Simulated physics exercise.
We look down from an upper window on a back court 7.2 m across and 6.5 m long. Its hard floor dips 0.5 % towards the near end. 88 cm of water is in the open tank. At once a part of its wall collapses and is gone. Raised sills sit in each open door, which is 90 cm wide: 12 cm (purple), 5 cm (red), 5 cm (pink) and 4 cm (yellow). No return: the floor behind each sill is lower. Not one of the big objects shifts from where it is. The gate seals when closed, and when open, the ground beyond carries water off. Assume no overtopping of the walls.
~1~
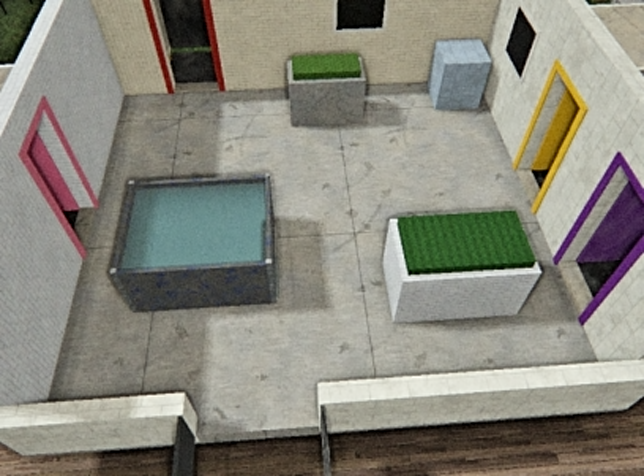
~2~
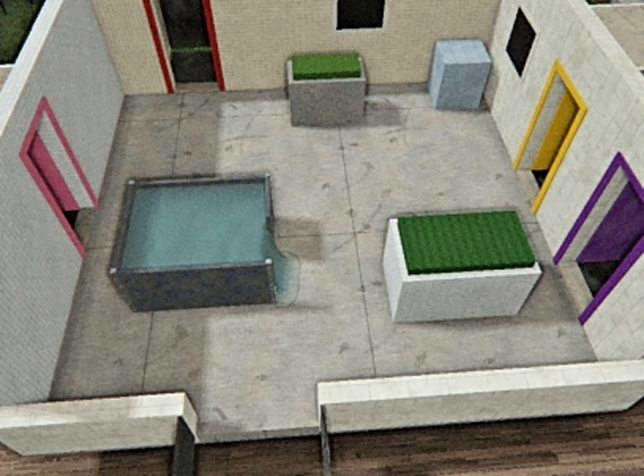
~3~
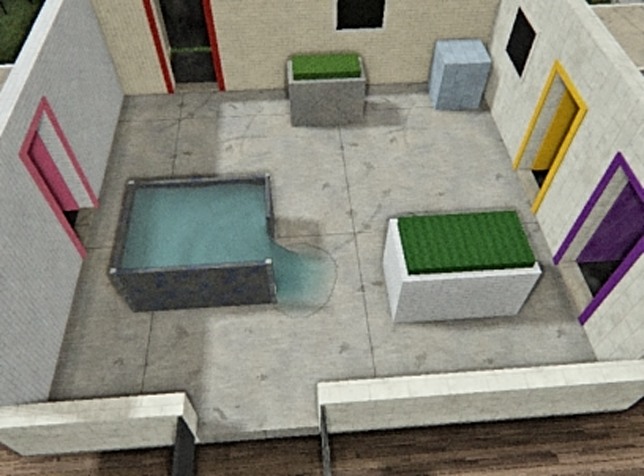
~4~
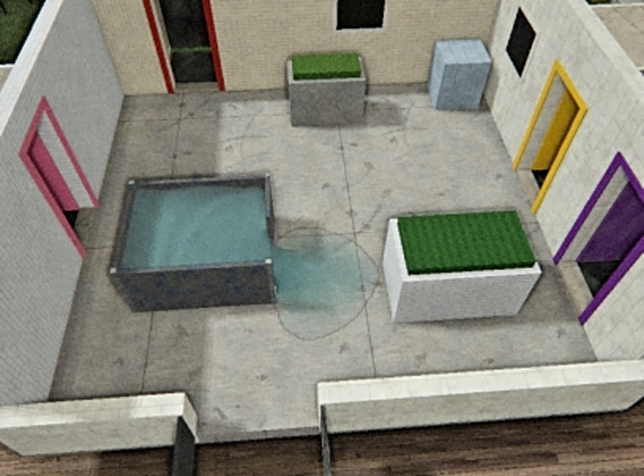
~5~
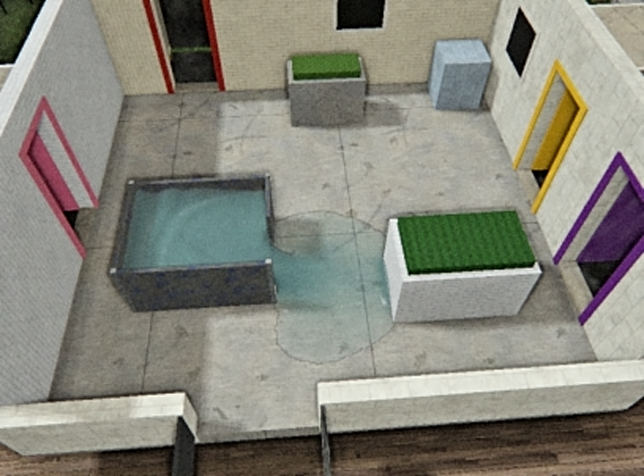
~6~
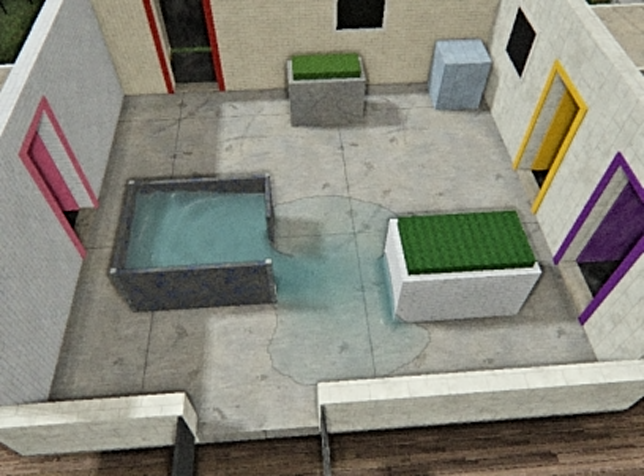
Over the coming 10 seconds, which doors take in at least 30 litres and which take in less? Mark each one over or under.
Purple door - under; red door - under; pink door - under; yellow door - over.
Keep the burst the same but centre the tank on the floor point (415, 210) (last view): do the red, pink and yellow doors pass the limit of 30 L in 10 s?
Well, against that limit, at red it's within bounds, at pink it's within bounds, and at yellow it's too much.
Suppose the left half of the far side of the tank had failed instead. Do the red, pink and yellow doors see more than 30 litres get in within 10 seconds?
Door by door - red: Out of bounds, pink: Within bounds, yellow: Within bounds.
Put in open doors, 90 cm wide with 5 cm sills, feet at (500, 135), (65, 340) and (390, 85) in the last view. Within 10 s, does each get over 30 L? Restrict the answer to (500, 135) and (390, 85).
Well, the first is beyond the mark and the second is beyond the mark.
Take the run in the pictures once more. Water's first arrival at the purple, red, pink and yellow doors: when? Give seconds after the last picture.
Doors: Purple 1.6 s / red 5.5 s / pink 5.5 s / yellow 0.8 s.
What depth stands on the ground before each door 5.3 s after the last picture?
You'd get purple at 10 cm, red at 1 cm, pink at 0 cm, and yellow at 9 cm.
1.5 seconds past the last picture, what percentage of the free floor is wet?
Roughly 35 % of the floor is wet.
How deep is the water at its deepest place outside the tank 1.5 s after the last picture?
It gets to some 36 cm.
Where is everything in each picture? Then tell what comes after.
The open tank at (197, 224) is whole and still, 88 cm deep, in the first frame.
Water pours out at (270, 263) and has run 0.5 m, to (280, 305); typically 9 cm deep outside, 88 cm at the open tank's back, in the second frame.
The front is at (330, 267), 0.9 m from the gap at (270, 266); 0.8 m2 of floor is under water; 88 cm left at the back of the open tank, in the third frame.
Water pours out at (270, 267) and has run 1.5 m, to (373, 281); typically 8 cm deep outside, 86 cm at the open tank's back, in the fourth frame.
Water pours out at (270, 267) and has run 2.0 m, to a hidden place; typically 6 cm deep outside, 77 cm at the open tank's back, in the fifth frame.
The front is at a hidden place, 2.5 m from the gap at (270, 267); 5.2 m2 of floor is under water; 75 cm left at the back of the open tank, in the sixth frame.
Then, 0.7 s after the last picture water covers 25 % of the floor and is deepest (44 cm) near (406, 399); purple door not reached, red door not reached, pink door not reached, yellow door not reached.
Then, 1.5 s after the last picture water covers 35 % of the floor and is deepest (36 cm) near (392, 400); purple door not reached, red door not reached, pink door not reached, yellow door 10 cm at the sill, 27 L in.
Then, 2.8 s after the last picture water covers 50 % of the floor and is deepest (26 cm) near (374, 291); purple door 14 cm at the sill, 4 L in, red door not reached, pink door not reached, yellow door 12 cm at the sill, 84 L in.
Then, 5.3 s after the last picture water covers 65 % of the floor and is deepest (19 cm) near (363, 109); purple door 10 cm at the sill, 9 L in, red door not reached, pink door not reached, yellow door 9 cm at the sill, 124 L in.
Then, 9.3 s after the last picture water covers 95 % of the floor and is deepest (11 cm) near (479, 97); purple door 7 cm at the sill, 9 L in, red door 2 cm at the sill, 0 L in, pink door 3 cm at the sill, 0 L in, yellow door 8 cm at the sill, 184 L in.
